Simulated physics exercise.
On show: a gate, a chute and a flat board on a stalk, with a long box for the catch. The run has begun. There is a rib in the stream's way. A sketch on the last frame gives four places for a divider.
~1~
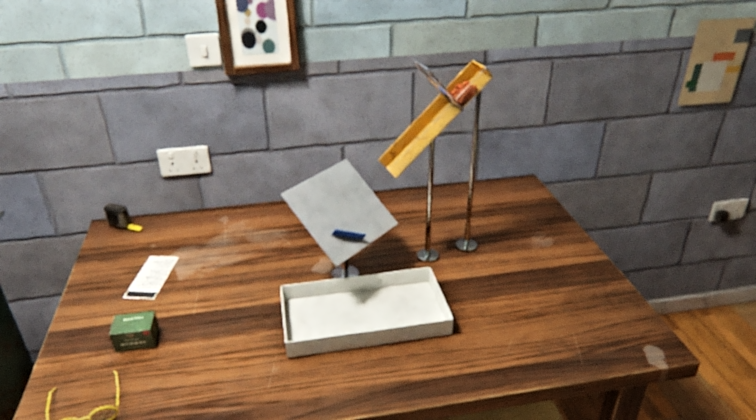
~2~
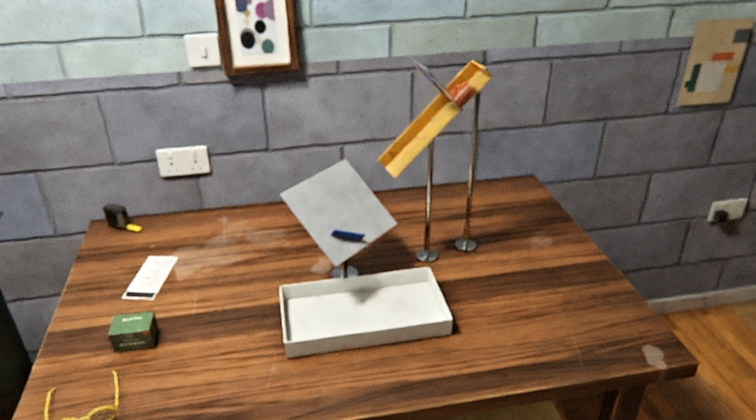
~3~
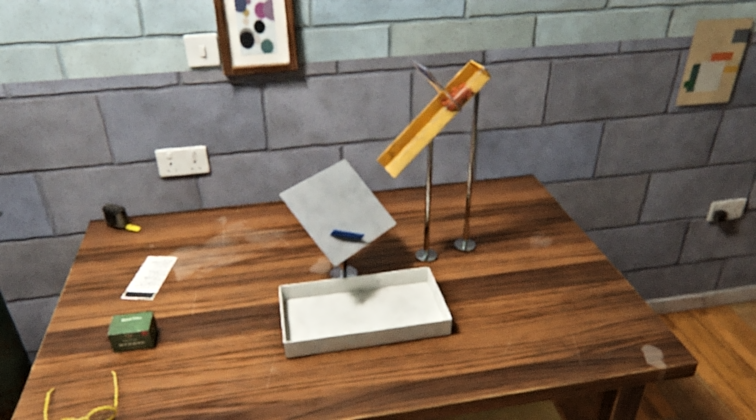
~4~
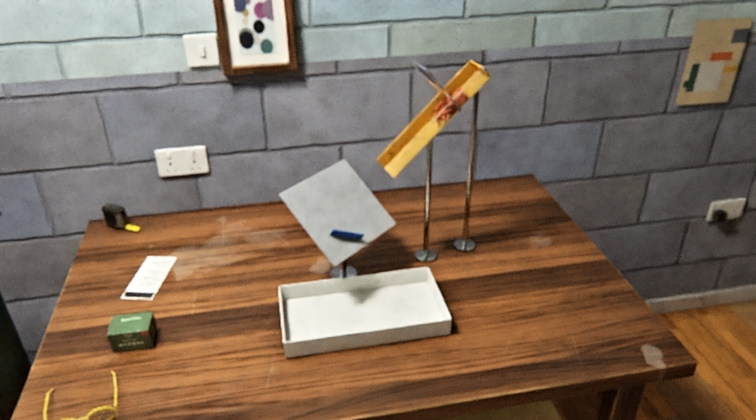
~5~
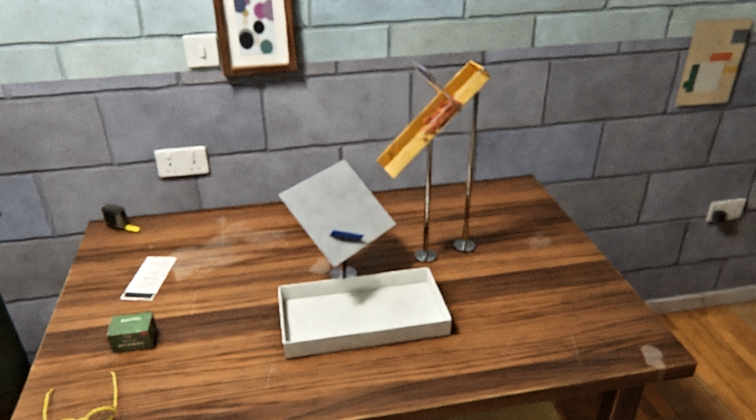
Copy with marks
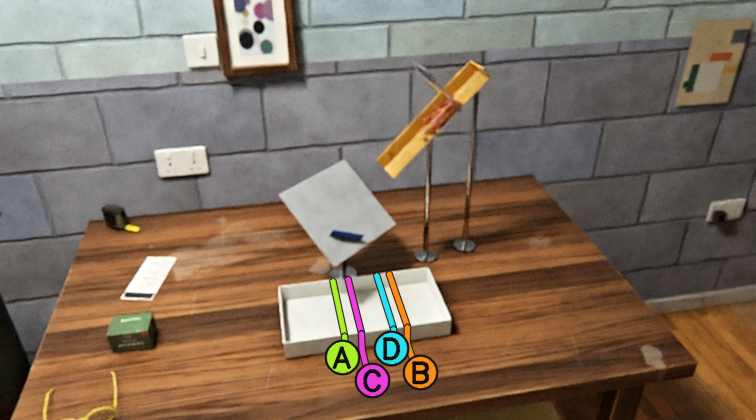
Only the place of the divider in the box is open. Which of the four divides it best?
B is best.
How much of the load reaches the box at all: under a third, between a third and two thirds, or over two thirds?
Over two thirds.
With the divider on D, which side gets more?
Right.
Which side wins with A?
The right side.
On the marked copy, line A crosses the front rim at (344, 334); line B crosses the front rim at (407, 325); line C crosses the front rim at (361, 332); line D crosses the front rim at (393, 327).
Choosing A, of what is caught, none on the left of the divider, all on the right.
Choosing B, of what is caught, about two thirds on the left of the divider, about a third on the right.
Choosing C, of what is caught, a stray few on the left of the divider, nearly all on the right.
Choosing D, of what is caught, a small part on the left of the divider, nearly all on the right.
